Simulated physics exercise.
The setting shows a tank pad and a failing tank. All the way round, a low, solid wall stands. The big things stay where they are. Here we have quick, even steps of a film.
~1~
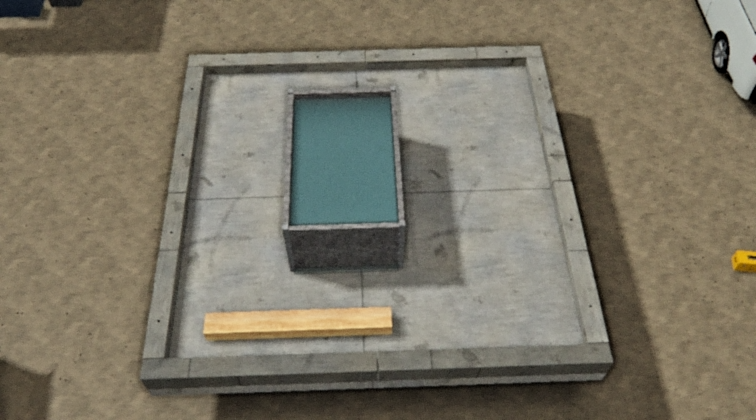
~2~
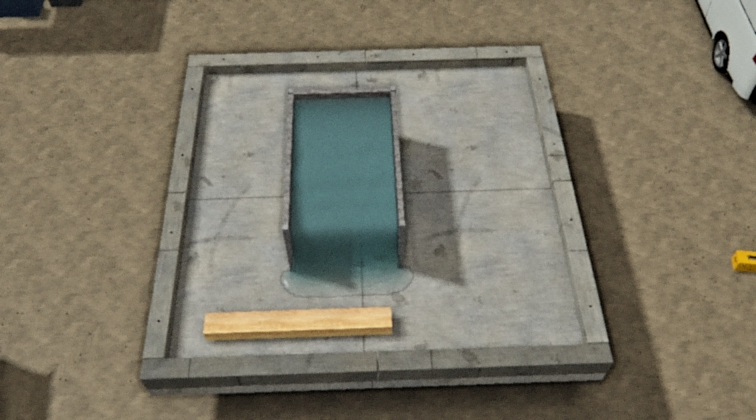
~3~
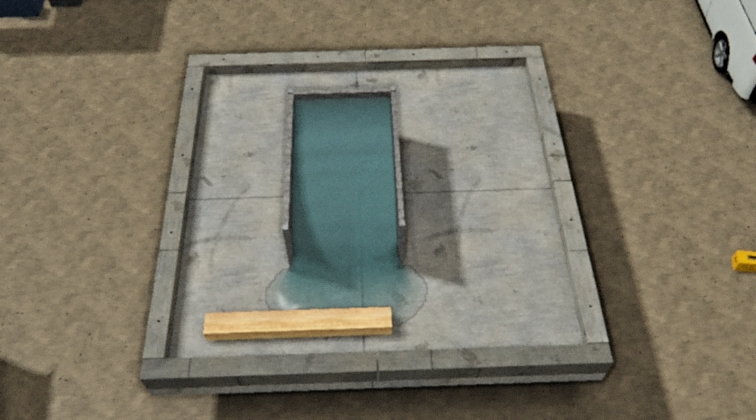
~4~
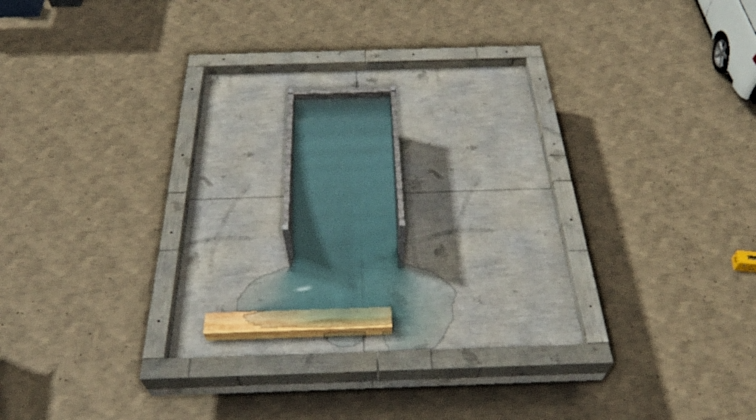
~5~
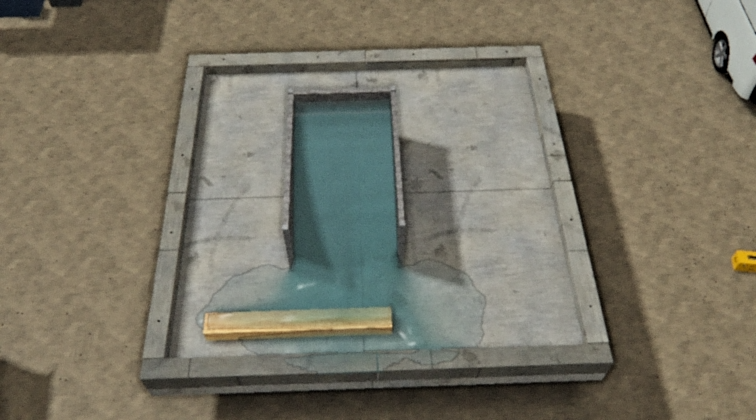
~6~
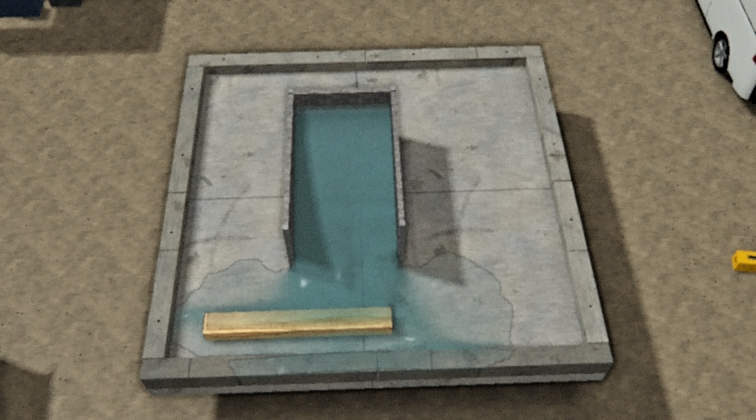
On a walled concrete pad, water pours from a tank's open front and spreads around a wooden beam.
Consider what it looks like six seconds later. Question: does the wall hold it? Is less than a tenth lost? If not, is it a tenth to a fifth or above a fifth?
The outflow amounts to over one fifth.
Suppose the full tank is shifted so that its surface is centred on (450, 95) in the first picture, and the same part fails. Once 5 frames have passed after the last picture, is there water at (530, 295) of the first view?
Spot checked: Inundated.
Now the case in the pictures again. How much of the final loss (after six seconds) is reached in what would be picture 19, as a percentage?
My guess would be around 75 percent.
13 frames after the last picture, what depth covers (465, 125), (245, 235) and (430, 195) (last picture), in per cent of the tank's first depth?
First spot roughly 0 %, second 2 %, third 0 %.
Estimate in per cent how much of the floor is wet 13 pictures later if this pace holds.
It works out to about 60 in a hundred.
A moment on, water covers 25 % of the floor; the low wall has let 5 % over.
Next, water covers 30 % of the floor; the low wall has let 8 % over.
Then, water covers 55 % of the floor; the low wall has let 24 % over.
Later, water covers 70 % of the floor; the low wall has let 31 % over.
In the end, water covers 75 % of the floor; the low wall has let 31 % over.
